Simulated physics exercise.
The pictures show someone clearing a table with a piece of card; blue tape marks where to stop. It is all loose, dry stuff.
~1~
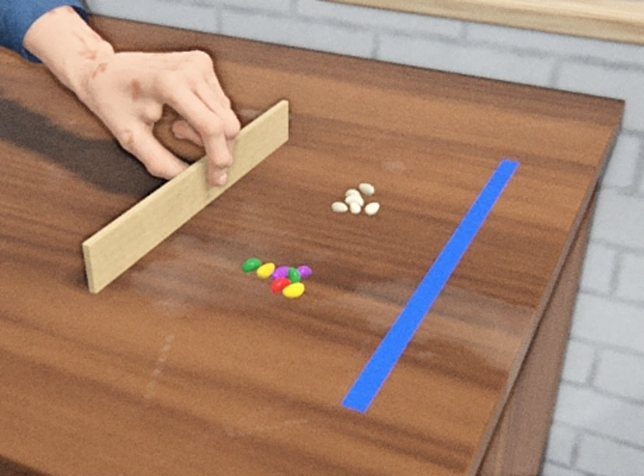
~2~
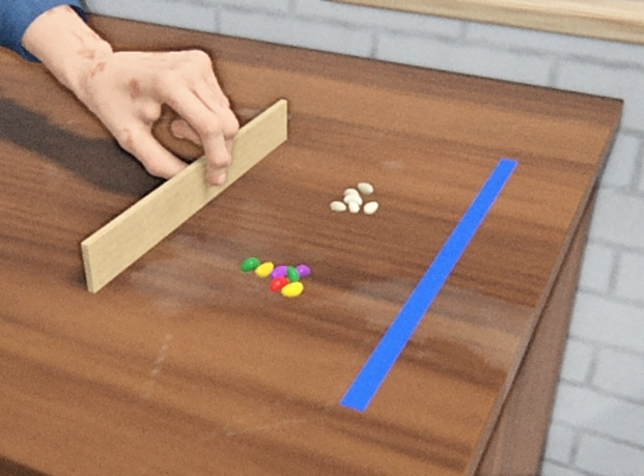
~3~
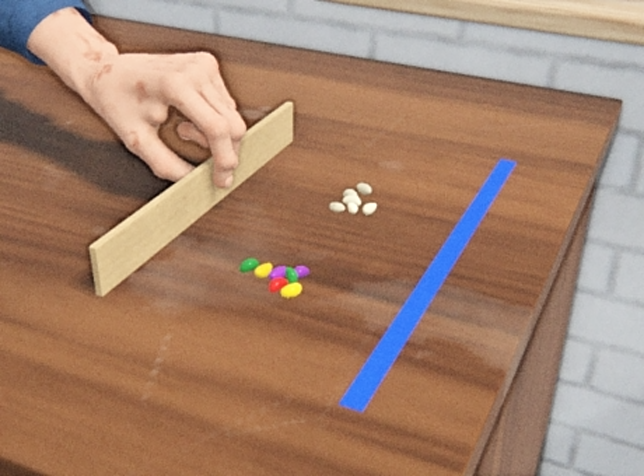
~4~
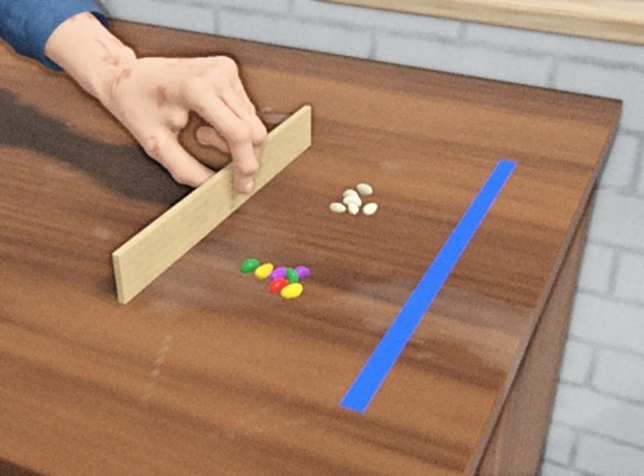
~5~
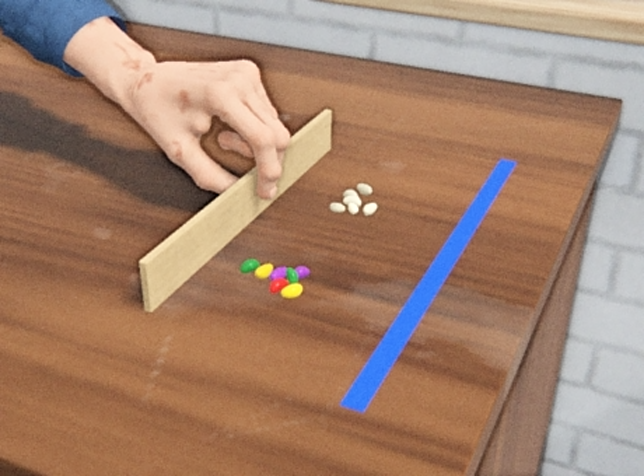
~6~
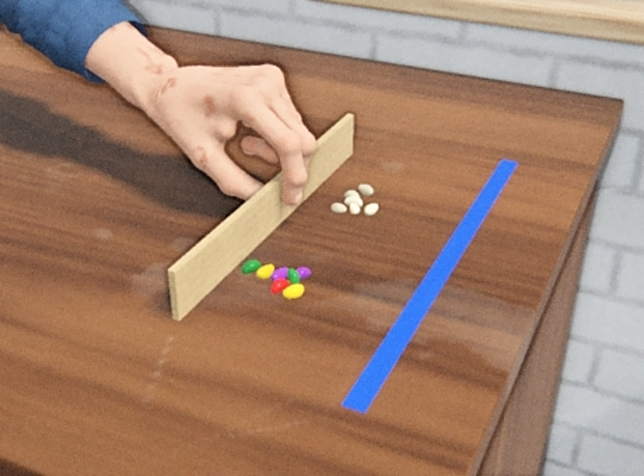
On a wooden table, a hand slides a card right toward jelly beans and white beans.
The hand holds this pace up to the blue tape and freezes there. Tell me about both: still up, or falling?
The near batch remains up there and the far batch remains up there.
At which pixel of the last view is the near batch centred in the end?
Around (452, 325).
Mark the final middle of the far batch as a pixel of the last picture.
Roughly at (488, 234).
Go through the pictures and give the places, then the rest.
Piece of card at (106, 254), at rest; blue tape at (506, 170), about a palm's width from the edge; edge at (546, 288); near batch at (280, 274), a few jelly beans; far batch at (355, 201), a few white beans, in the first frame.
Piece of card at (105, 254), at rest; far batch at (354, 200), in the second frame.
Piece of card at (113, 257); near batch at (277, 274), in the third frame.
Piece of card at (136, 264); far batch at (353, 201), in the fourth frame.
Piece of card at (162, 271); near batch at (278, 275), in the fifth frame.
Piece of card at (190, 279); blue tape at (505, 170); edge at (545, 287); near batch at (279, 276); far batch at (354, 201), in the sixth frame.
Then, 0.38 s after the last picture, piece of card still moving, near (369, 199); near batch all on the table, its front near (367, 299); far batch all on the table, its front near (407, 219).
Then, 0.79 s after the last picture, piece of card stopped at the blue tape; near batch all on the table, its front near (465, 326); far batch all on the table, its front near (503, 241).
Then, 1.07 s after the last picture, piece of card stopped at the blue tape; near batch all on the table, its front near (479, 332); far batch all on the table, its front near (517, 244).
At rest, piece of card stopped at the blue tape; near batch all on the table, its front near (479, 332); far batch all on the table, its front near (517, 244).
